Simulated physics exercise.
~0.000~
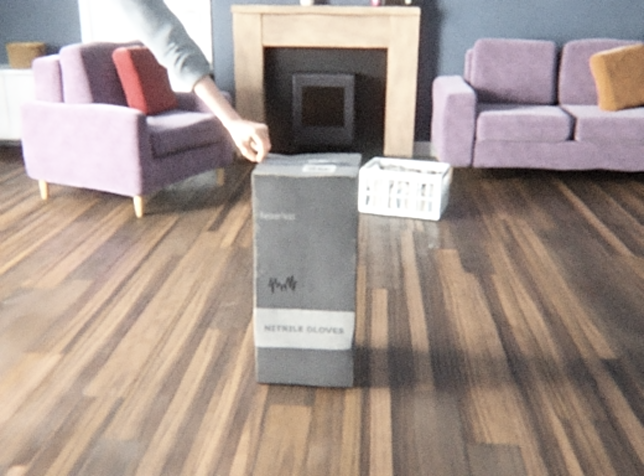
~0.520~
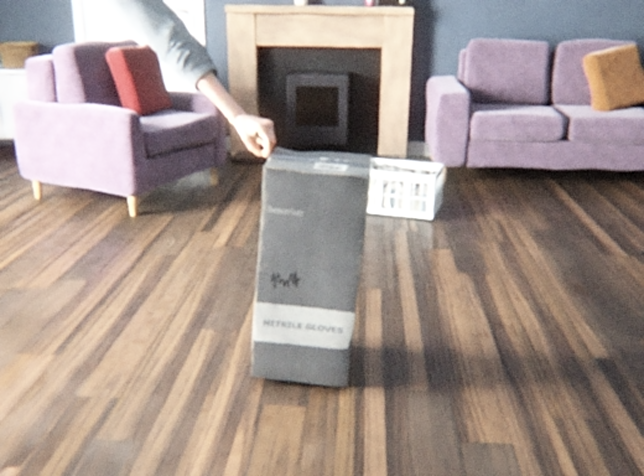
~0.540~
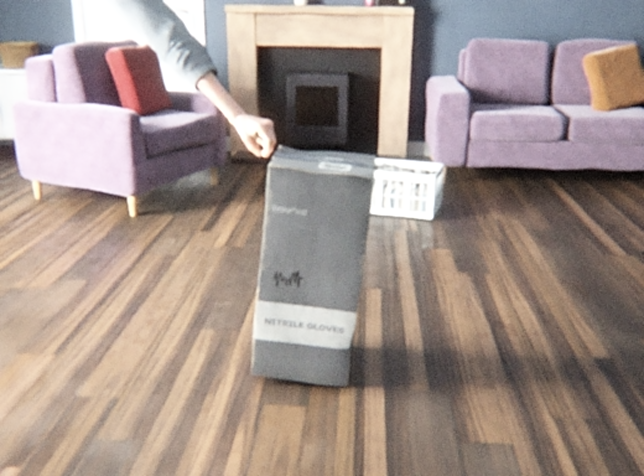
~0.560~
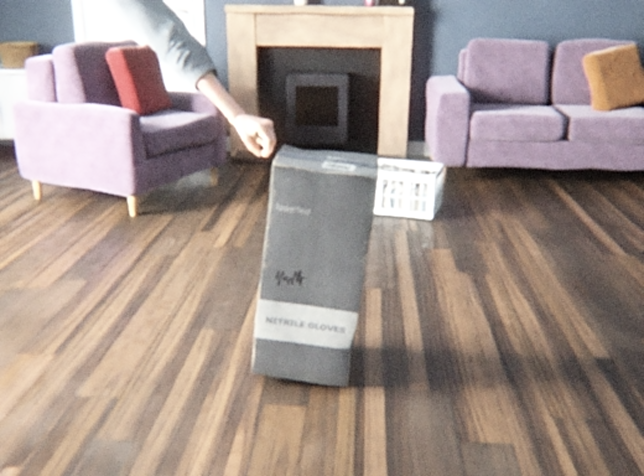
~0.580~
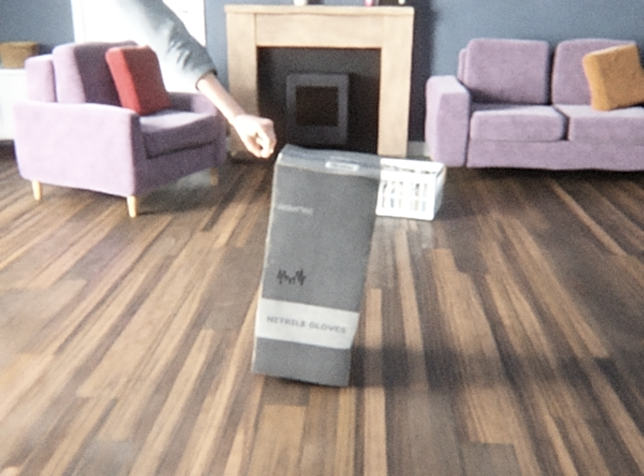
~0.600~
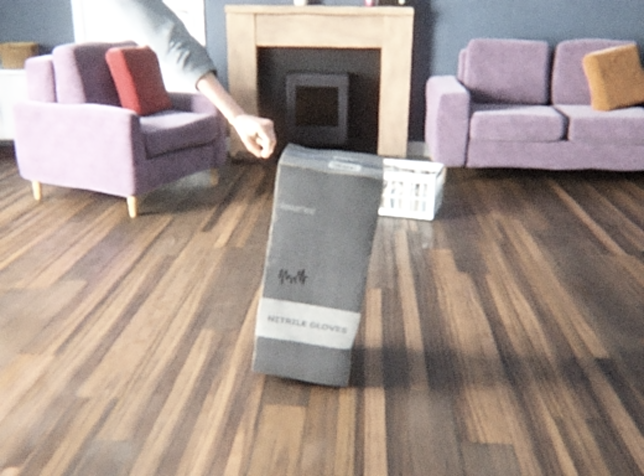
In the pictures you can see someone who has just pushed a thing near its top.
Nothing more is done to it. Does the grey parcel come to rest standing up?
Yes, it ends up upright.
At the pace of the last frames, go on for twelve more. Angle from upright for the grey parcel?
By then it would lean 6° from upright.
Around 0.88 s, grey parcel 3° off upright near (308, 267).
Around 1.18 s, grey parcel upright near (301, 268).
Finally (2.0 s), the grey parcel rocks back upright, near (302, 269).
